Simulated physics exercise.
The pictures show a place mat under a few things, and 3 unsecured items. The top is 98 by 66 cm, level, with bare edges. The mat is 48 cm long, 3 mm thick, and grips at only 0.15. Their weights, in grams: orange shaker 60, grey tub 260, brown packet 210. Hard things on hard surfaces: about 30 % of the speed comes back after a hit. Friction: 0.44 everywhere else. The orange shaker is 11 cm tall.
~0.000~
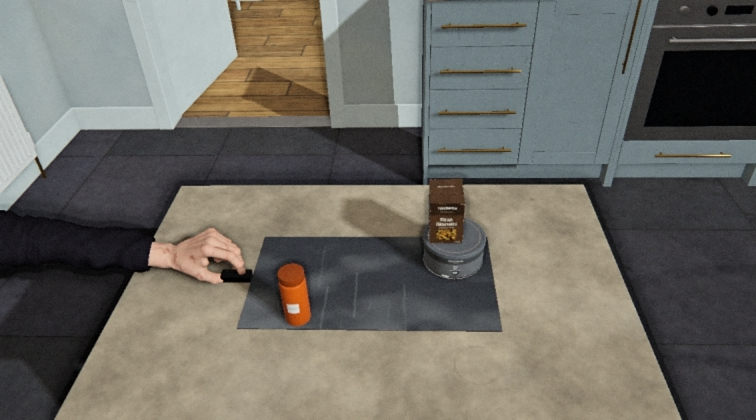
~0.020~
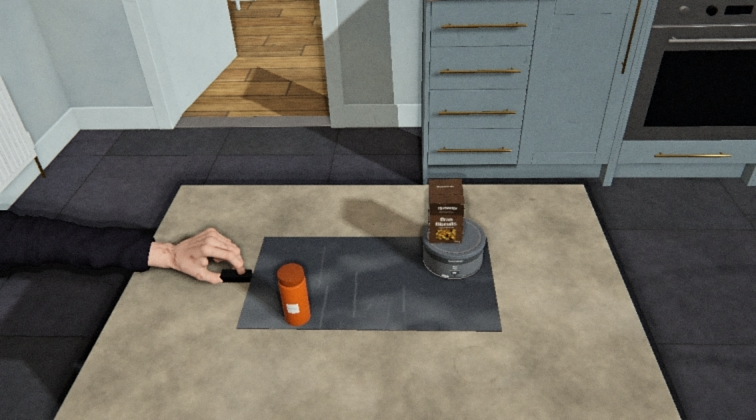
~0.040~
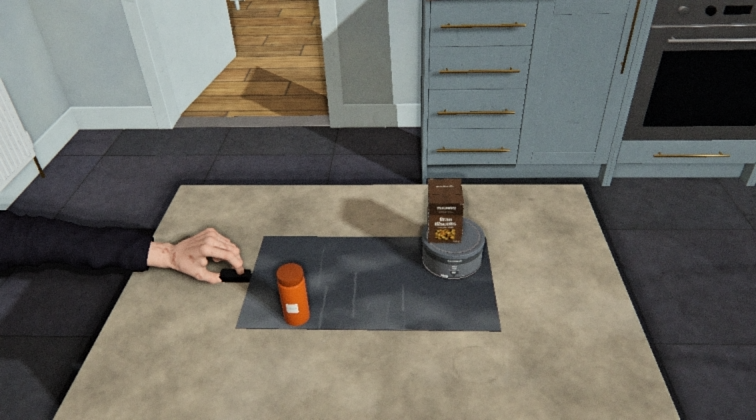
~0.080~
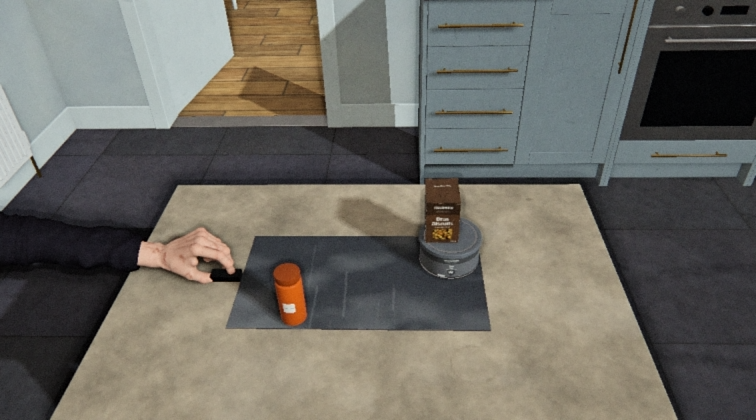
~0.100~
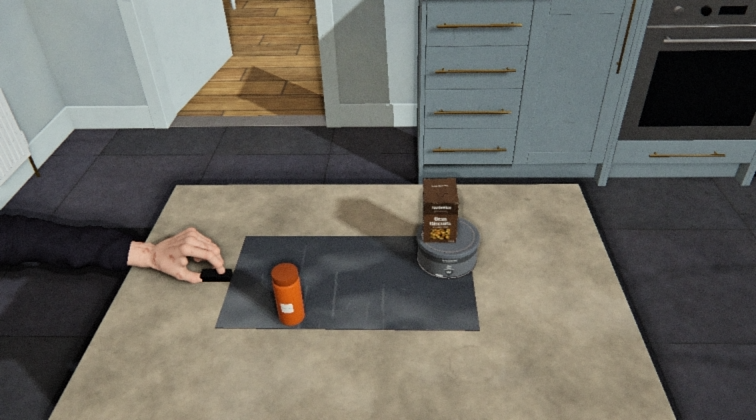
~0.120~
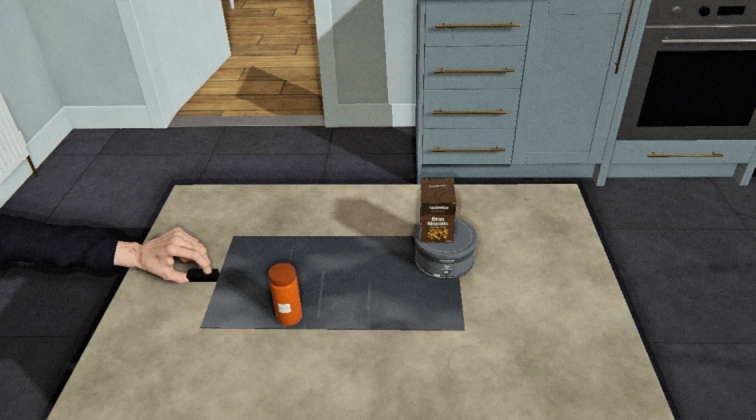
A dark place mat, gripped at its left edge by a hand, slides slowly left across the tabletop after lying still at first, while the orange shaker, grey tub and brown packet shift slightly left, less than the mat.
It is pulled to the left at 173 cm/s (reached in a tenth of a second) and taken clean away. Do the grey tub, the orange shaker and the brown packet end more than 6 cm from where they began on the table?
The grey tub stays put and the orange shaker leaves its spot and the brown packet stays put.
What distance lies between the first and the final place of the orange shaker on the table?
About 18 cm.
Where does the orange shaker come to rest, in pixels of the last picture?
Near (195, 307).
After 0.22 s, mat out by 22 cm; brown packet moved 2 cm near (430, 212); orange shaker moved 2 cm near (275, 294); grey tub moved 2 cm near (438, 248).
After 0.42 s, mat out by 57 cm; orange shaker 8° off upright near (235, 294); brown packet moved 2 cm near (429, 212); grey tub moved 2 cm near (438, 248).
After 0.52 s, mat out by 74 cm; orange shaker 25° off upright near (225, 294); brown packet moved 2 cm near (429, 212); grey tub moved 2 cm near (438, 248).
After 0.72 s, mat out by 99 cm; orange shaker on its side near (198, 308); brown packet moved 2 cm near (429, 212); grey tub moved 2 cm near (438, 248).
In the end (1.2 s), toppled on the table, orange shaker; the other 2 under 6 cm from the start. At the end, from the last picture's camera, grey tub near (438, 248), orange shaker near (195, 307).
